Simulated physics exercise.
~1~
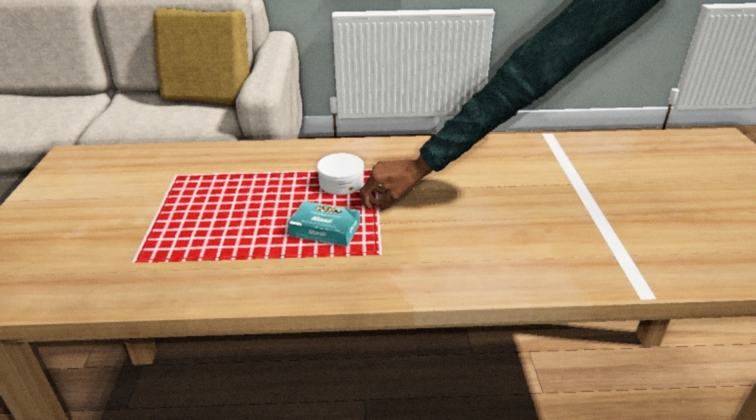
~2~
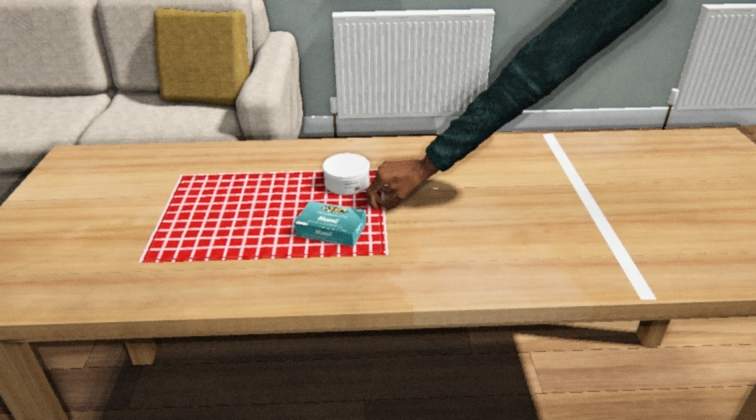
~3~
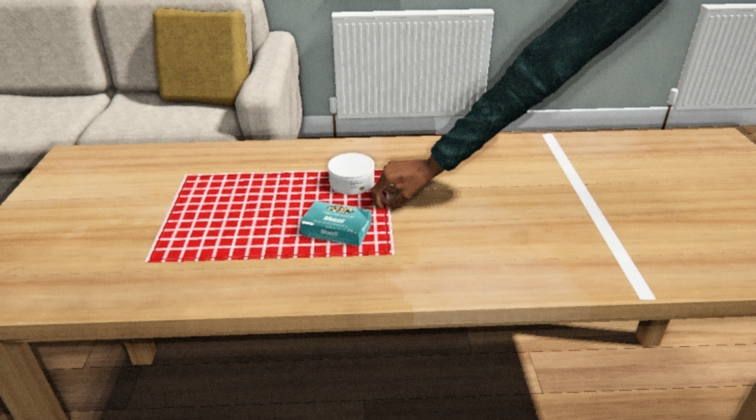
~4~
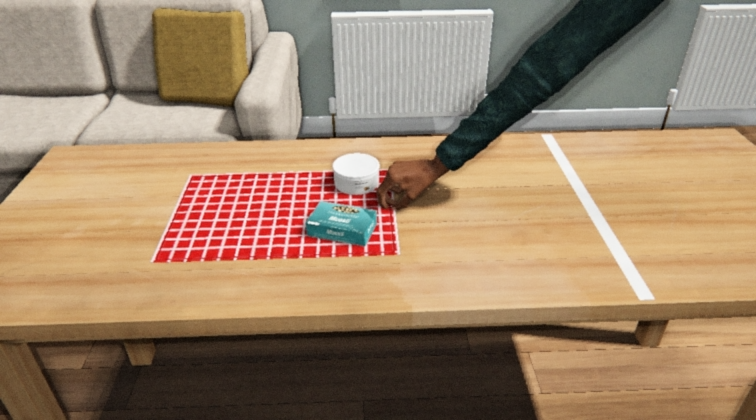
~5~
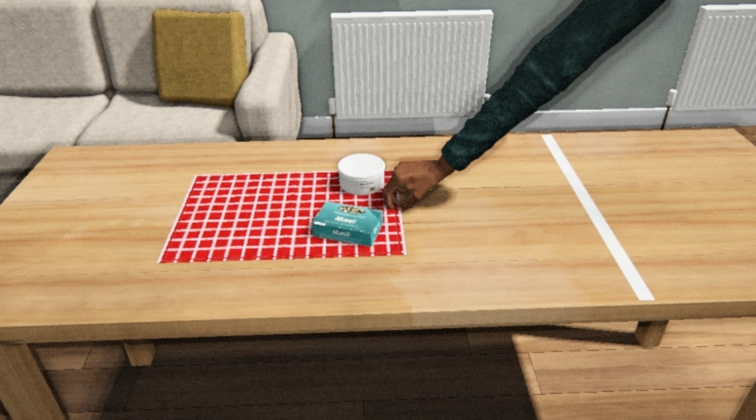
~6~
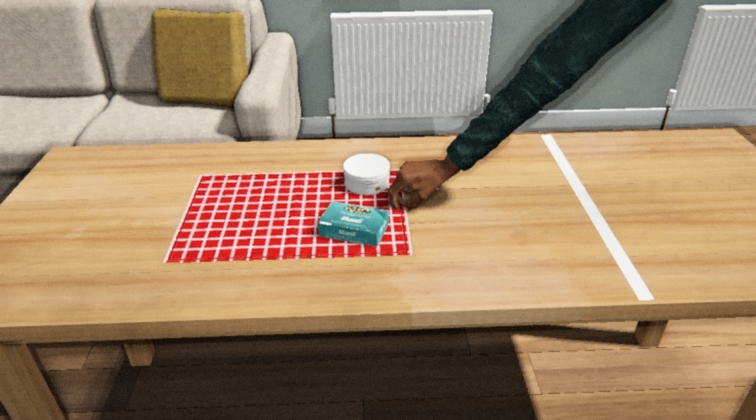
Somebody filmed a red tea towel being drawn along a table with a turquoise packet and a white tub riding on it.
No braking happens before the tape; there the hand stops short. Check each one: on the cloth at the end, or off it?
At the end, the turquoise packet is on the cloth, the white tub is on the cloth.
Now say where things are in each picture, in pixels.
The first frame shows tea towel end (381, 255); turquoise packet (324, 216); white tub (340, 165); tape (638, 280).
The second frame shows tea towel end (388, 255), far hem (139, 263); white tub (346, 165).
The third frame shows tea towel end (394, 255); turquoise packet (336, 216).
The fourth frame shows tea towel end (399, 255), far hem (151, 263); white tub (356, 165).
The fifth frame shows tea towel end (406, 255); turquoise packet (348, 216).
The sixth frame shows tea towel end (412, 255), far hem (164, 263); turquoise packet (353, 216); white tub (366, 165); tape (636, 281).
Then, 1.53 s past the final frame, hem at the tape; turquoise packet on the cloth near (540, 218); white tub on the cloth near (532, 170).
Then, 1.64 s past the final frame, hem at the tape; turquoise packet on the cloth near (547, 217); white tub on the cloth near (538, 169).
When it is over, hem at the tape; turquoise packet on the cloth near (547, 217); white tub on the cloth near (538, 169). The turquoise packet remains aboard and the white tub keeps its seat.
